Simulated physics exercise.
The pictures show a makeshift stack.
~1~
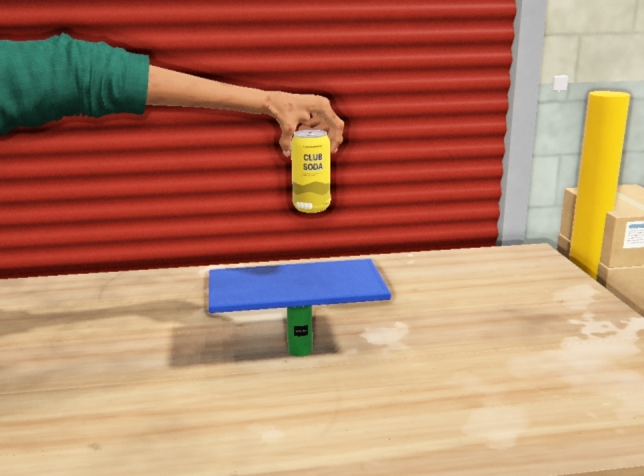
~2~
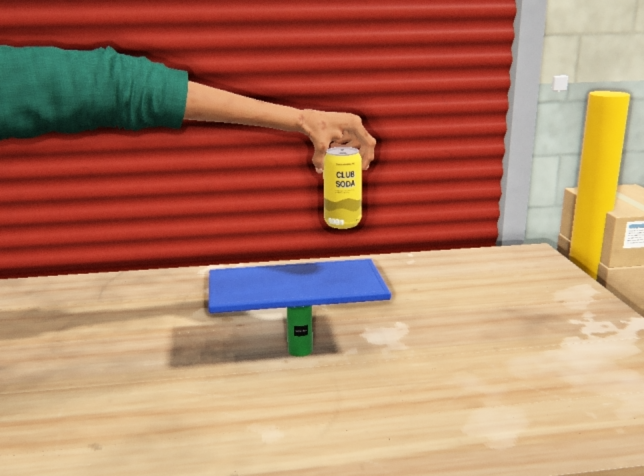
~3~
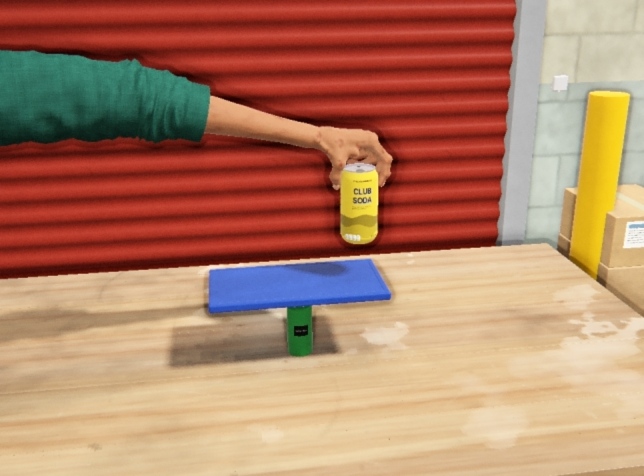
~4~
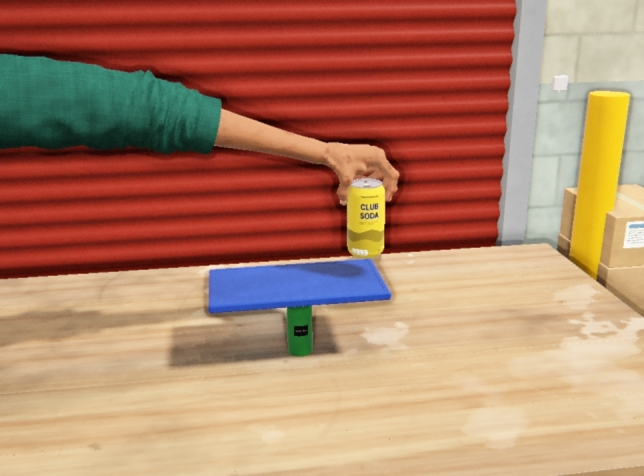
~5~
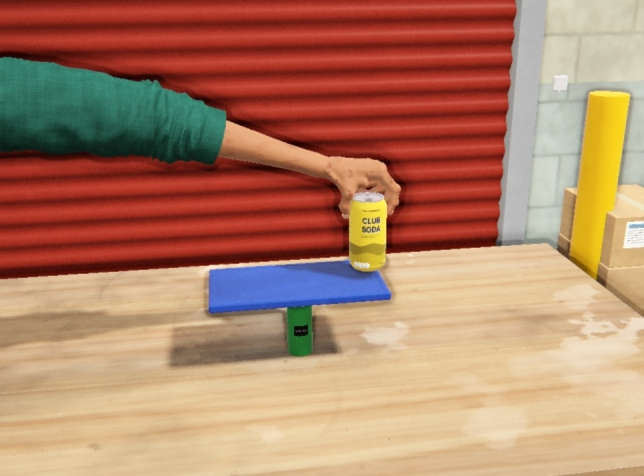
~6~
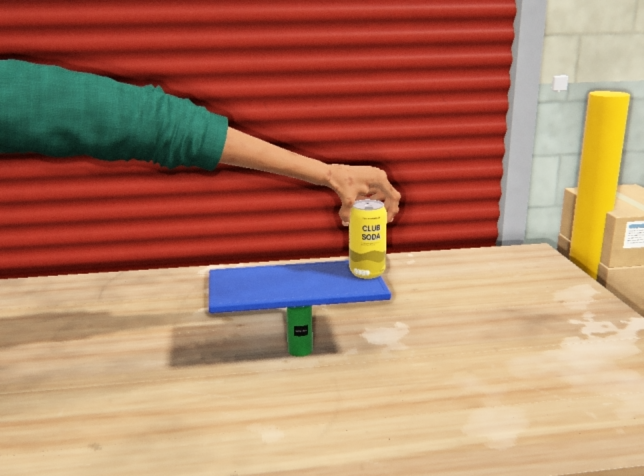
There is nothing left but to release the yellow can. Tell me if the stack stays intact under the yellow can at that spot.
No, it breaks up.
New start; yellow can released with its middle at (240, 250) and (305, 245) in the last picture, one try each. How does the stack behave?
Topples, then stands firm.
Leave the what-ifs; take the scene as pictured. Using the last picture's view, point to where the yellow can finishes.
Look near (429, 321) in the final picture.
Then, 0.40 s past the last view, yellow can now fallen; blue lid rocked 60° from its first pose.
Then, 0.70 s past the last view, blue lid now fallen; green shaker rocked 53° from its first pose.
Finally, fallen, green shaker, blue lid and yellow can. Final places as the last picture's camera would see them, yellow can near (429, 321). The stack comes apart.
